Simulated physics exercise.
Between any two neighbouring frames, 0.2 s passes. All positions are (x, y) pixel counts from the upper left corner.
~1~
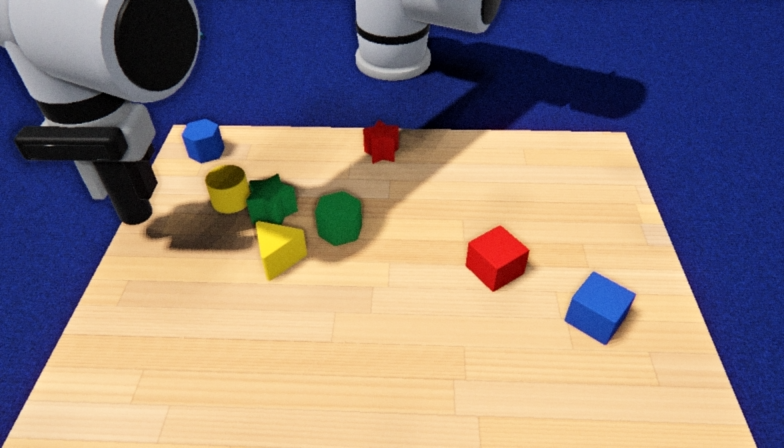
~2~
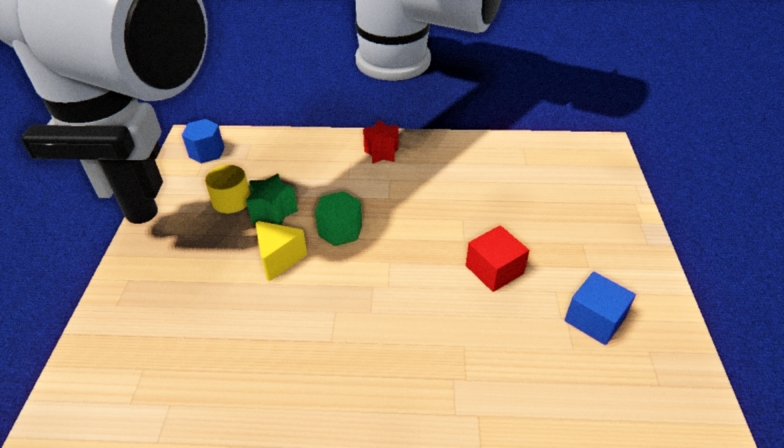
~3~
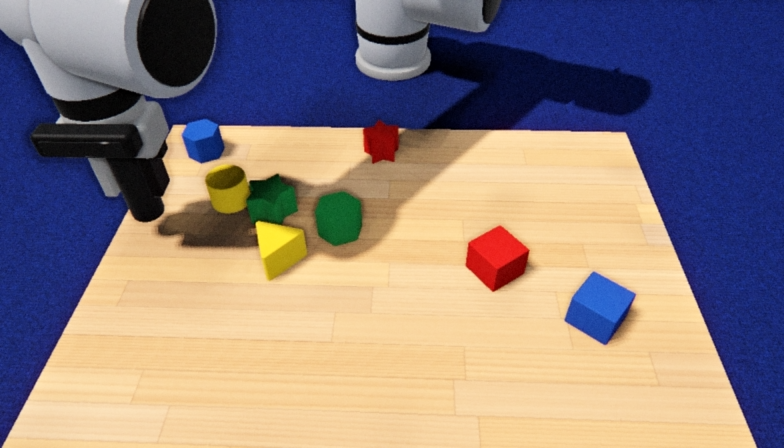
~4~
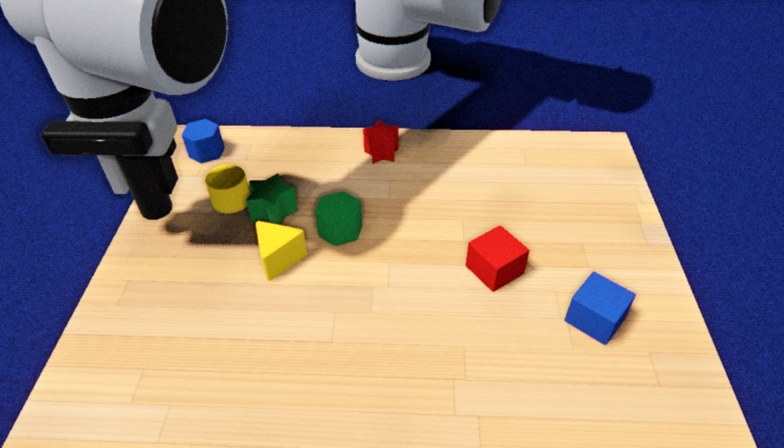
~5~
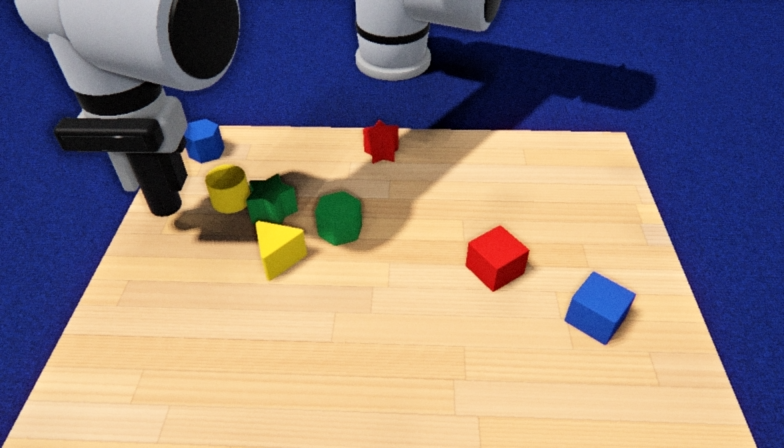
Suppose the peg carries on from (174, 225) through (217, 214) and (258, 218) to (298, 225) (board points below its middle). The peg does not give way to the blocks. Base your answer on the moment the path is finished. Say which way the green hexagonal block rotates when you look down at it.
The turn is clockwise.
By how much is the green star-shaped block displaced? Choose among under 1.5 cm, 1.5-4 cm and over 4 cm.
It moves more than 4 cm.
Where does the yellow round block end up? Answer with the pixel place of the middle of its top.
At the end it should sit near (242, 168).
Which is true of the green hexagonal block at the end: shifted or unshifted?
It moves.
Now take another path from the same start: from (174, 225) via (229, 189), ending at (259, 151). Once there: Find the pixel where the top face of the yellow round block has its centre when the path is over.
That would be at about pixel (266, 158).
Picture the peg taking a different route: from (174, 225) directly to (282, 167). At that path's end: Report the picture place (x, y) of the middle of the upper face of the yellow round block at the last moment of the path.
Its top centre is at about (307, 151).
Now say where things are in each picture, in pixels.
The first frame shows peg tip (137, 216); block tops, yellow round block (225, 176); green star-shaped block (268, 188); yellow triangular block (274, 236); green hexagonal block (338, 206).
The second frame shows peg (143, 215); blocks unchanged.
The third frame shows peg (150, 213); blocks unchanged.
The fourth frame shows peg (158, 211); blocks unchanged.
The fifth frame shows peg (167, 208); yellow round block (225, 176); green star-shaped block (268, 188); yellow triangular block (274, 236); green hexagonal block (338, 206).
On the path given first. One third of the way, peg (212, 197); yellow round block (237, 171).
Two thirds of the way, peg (254, 201); yellow round block (242, 168); green star-shaped block (285, 189).
At the end, peg (295, 207); yellow round block (242, 168); green star-shaped block (319, 185), turned 40° anticlockwise; yellow triangular block in place; green hexagonal block (351, 205), turned 30° clockwise.
